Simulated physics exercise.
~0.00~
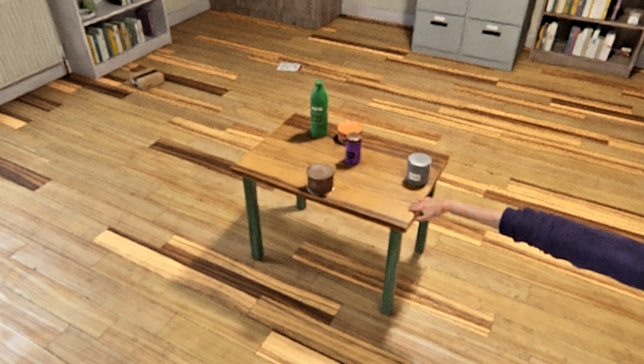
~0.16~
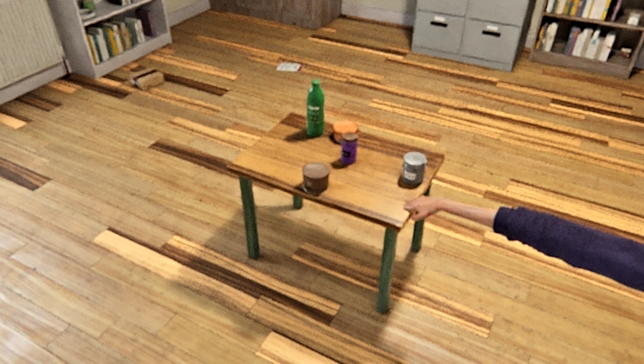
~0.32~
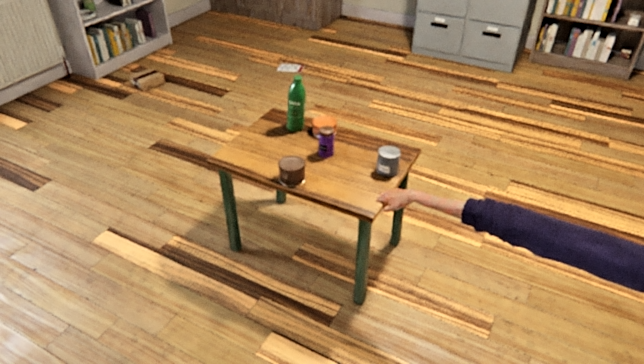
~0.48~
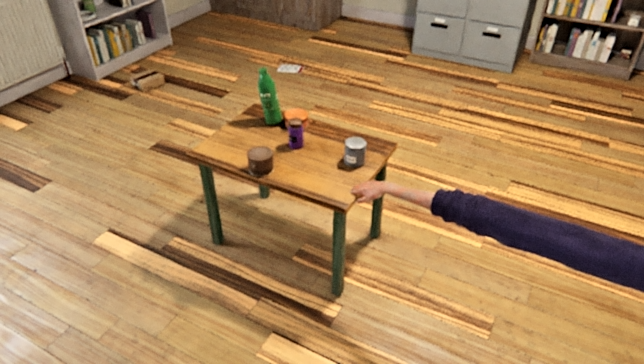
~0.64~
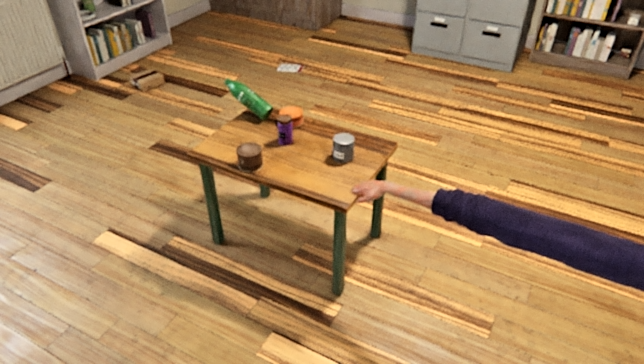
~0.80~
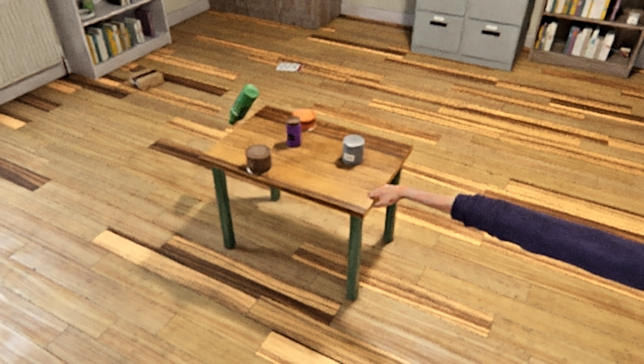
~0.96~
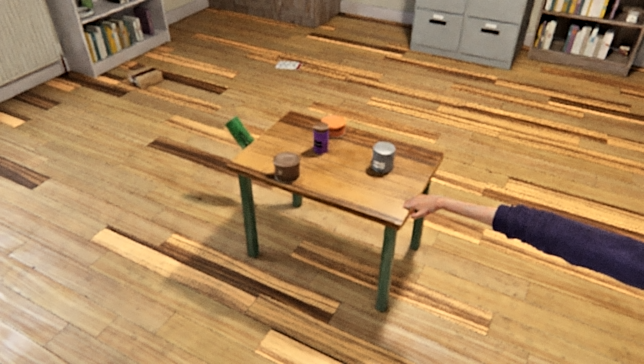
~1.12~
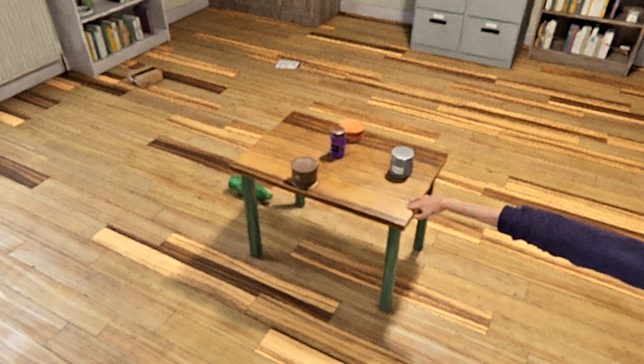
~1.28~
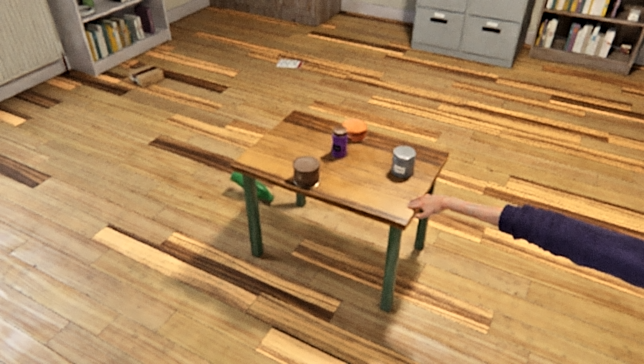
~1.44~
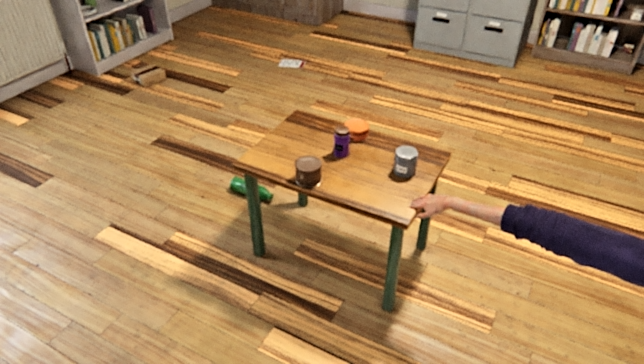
Green bottle toppling off a small wooden table as a hand drags it left, then back right, four containers staying on top.
